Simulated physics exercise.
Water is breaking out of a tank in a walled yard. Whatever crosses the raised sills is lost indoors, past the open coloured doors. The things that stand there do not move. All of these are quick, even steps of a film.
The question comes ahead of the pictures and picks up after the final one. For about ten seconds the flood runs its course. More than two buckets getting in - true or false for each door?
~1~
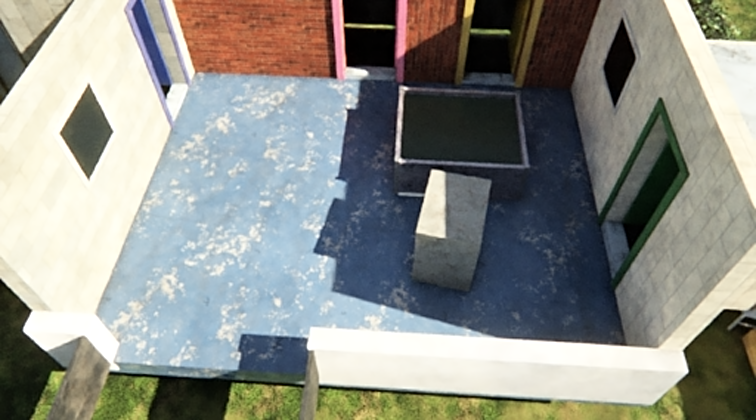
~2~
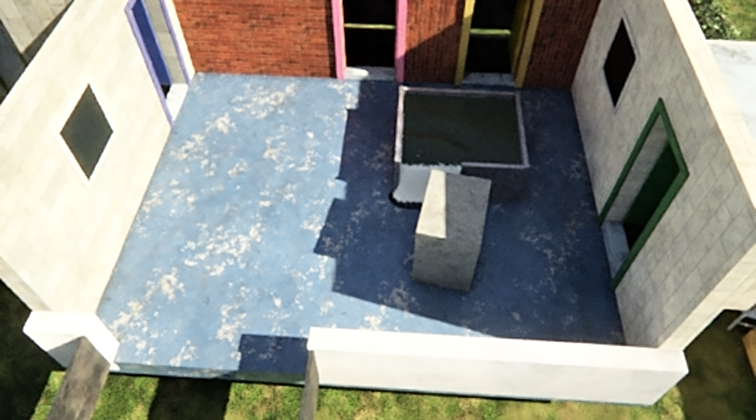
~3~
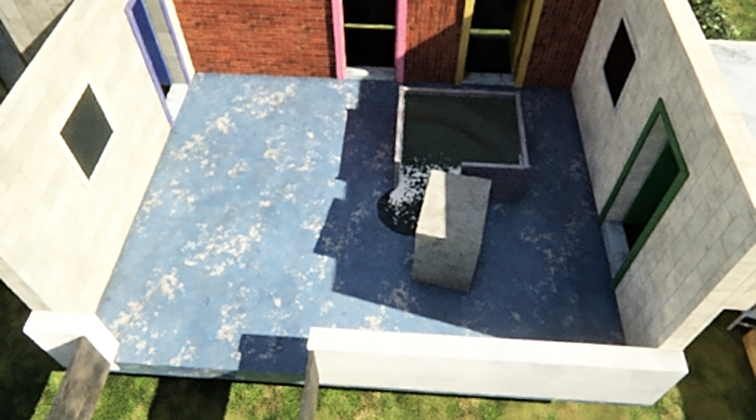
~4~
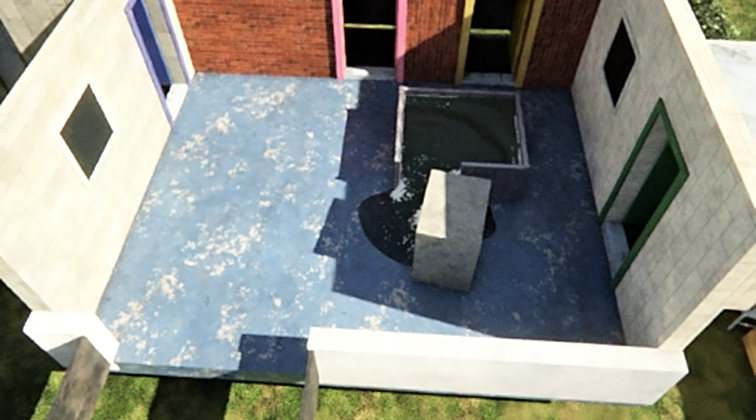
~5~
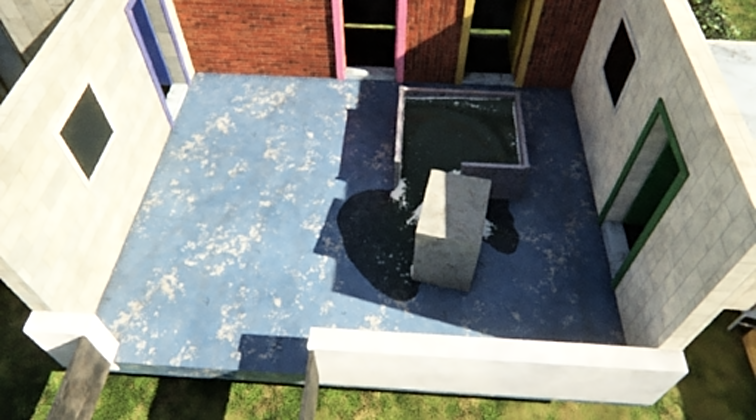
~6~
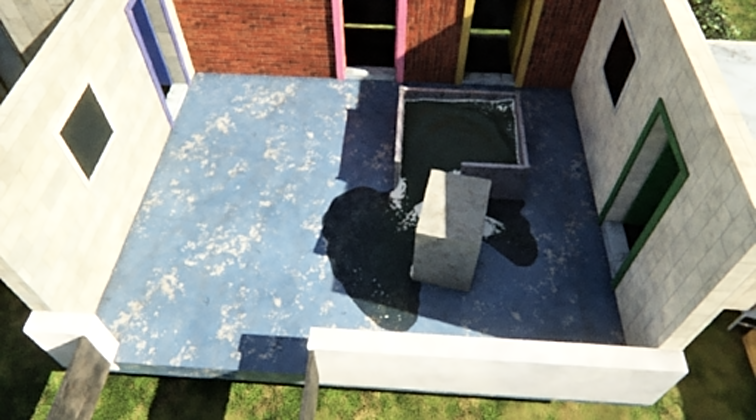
Yellow door: False; green door: False; blue door: False; pink door: False.
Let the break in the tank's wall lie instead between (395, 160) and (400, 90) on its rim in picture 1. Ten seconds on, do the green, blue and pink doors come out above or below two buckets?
Going door by door, the green door remains beneath it, the blue door crosses the threshold, and the pink door remains beneath it.
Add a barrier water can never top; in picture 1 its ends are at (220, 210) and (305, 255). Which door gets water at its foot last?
Look to the door marked pink.
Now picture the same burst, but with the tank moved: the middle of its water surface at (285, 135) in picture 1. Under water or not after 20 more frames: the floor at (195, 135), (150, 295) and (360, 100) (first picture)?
In that order: Not reached, reached by the flood, not reached.
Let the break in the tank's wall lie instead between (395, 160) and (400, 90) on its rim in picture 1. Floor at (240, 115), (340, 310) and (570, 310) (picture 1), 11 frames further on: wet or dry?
Going in your order, I'd say drenched, then still bare, then still bare.
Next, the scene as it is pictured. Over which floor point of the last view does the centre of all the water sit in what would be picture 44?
Point: (418, 218).
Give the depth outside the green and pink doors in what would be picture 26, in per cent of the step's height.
I'd put the first at close to 60 per cent and the second at close to 0 per cent.
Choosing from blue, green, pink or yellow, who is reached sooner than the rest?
Looks like the green-painted one gets there first.
A moment on, water covers 25 % of the floor; the yellow door not reached, the green door wet at the sill, nothing in, the blue door not reached, the pink door not reached.
Next, water covers 35 % of the floor; the yellow door not reached, the green door wet at the sill, nothing in, the blue door not reached, the pink door not reached.
Then, water covers 55 % of the floor; the yellow door not reached, the green door under two buckets in, the blue door not reached, the pink door not reached.
Later, water covers 65 % of the floor; the yellow door wet at the sill, nothing in, the green door under two buckets in, the blue door not reached, the pink door not reached.
In the end, water covers 85 % of the floor; the yellow door wet at the sill, nothing in, the green door under two buckets in, the blue door wet at the sill, nothing in, the pink door wet at the sill, nothing in.
